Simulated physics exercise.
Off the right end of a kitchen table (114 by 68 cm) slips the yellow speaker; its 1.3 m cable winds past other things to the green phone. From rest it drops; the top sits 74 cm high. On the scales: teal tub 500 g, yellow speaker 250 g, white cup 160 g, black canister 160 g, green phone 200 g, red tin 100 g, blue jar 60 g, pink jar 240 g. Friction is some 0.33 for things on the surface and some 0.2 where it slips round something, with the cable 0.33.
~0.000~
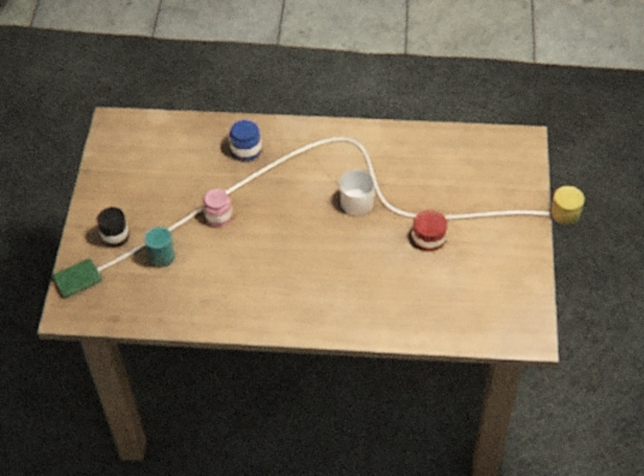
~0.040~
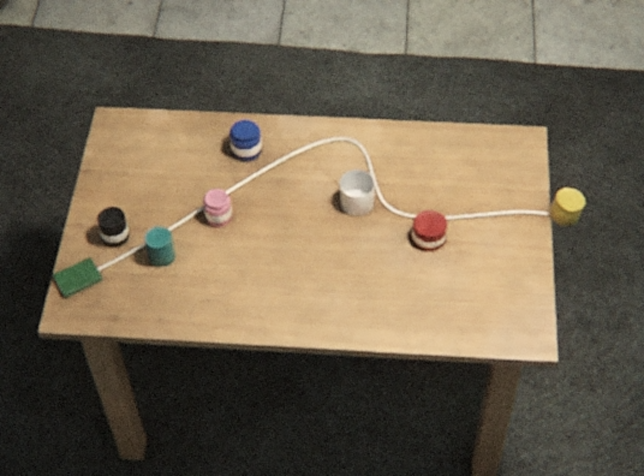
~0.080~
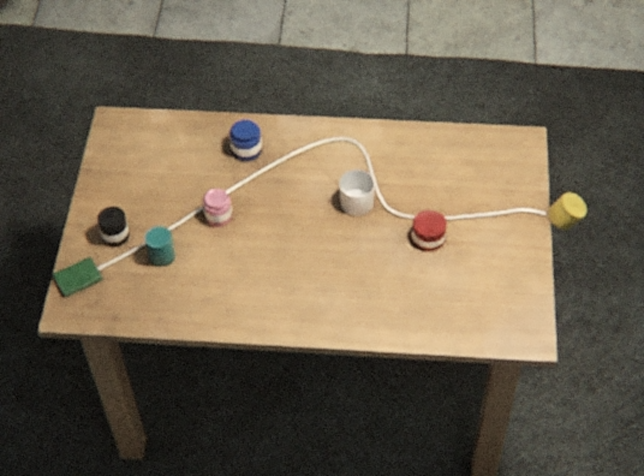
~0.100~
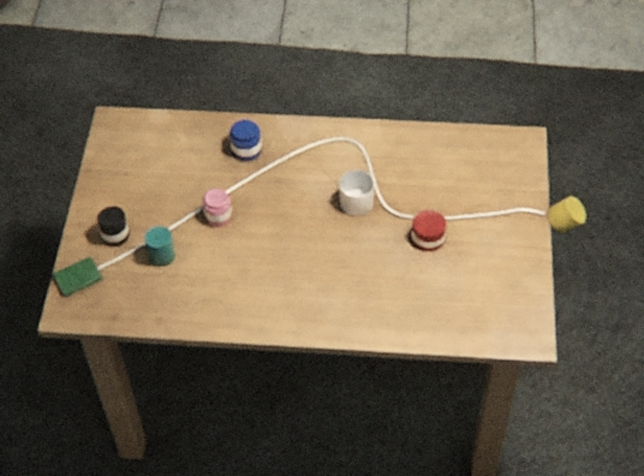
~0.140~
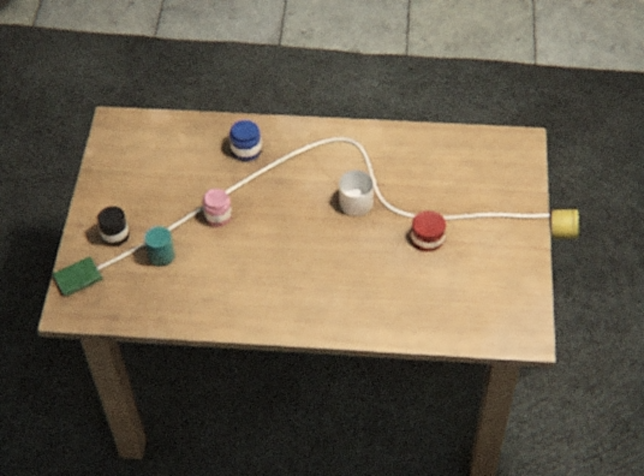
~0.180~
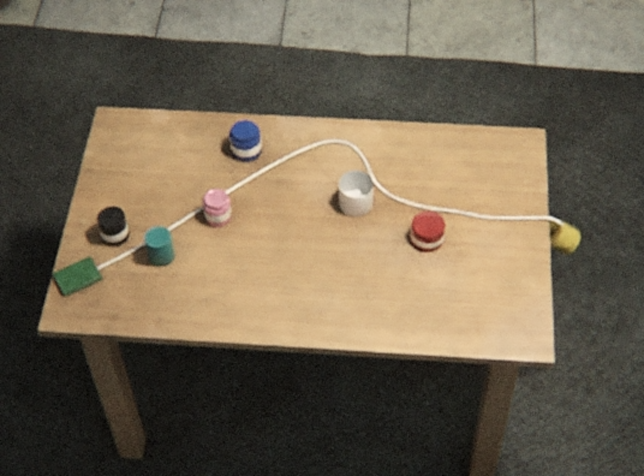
Yellow cylinder tilting and dropping at the right edge of a wooden table, pulling the white cord straighter past a red tin.
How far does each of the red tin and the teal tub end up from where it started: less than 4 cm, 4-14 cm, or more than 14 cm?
The red tin ends up less than 4 cm away. The teal tub ends up less than 4 cm away.
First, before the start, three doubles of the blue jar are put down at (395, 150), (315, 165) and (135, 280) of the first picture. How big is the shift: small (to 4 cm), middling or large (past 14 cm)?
Going one by one, I'd say a short shift, then a long shift, then a short shift.
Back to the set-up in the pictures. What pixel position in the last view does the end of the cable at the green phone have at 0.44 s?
It sits close to (137, 246) in the last view.
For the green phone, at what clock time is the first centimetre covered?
The green phone gets there at 0.32 seconds.
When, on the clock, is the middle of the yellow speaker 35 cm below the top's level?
Near 0.48 seconds.
At 0.4 s, the cable's tail end at (137, 246); green phone 11 cm off its start, yellow speaker over the edge, white cup 4 cm off its start.
At 0.7 s, the cable's tail end at (167, 229); green phone 19 cm off its start, yellow speaker over the edge, white cup 4 cm off its start.
At 0.9 s, the cable's tail end at (212, 222); green phone 29 cm off its start at (191, 221), yellow speaker over the edge, white cup 4 cm off its start at (360, 197).
At 1.2 s, the cable's tail end at (238, 216); green phone 36 cm off its start, pink jar 8 cm off its start, yellow speaker over the edge.
At 2.4 s, the cable's tail end at (267, 203); teal tub 1 cm off its start at (161, 237), red tin 0 cm off its start at (429, 224), green phone 43 cm off its start at (246, 201), pink jar 9 cm off its start at (251, 212).
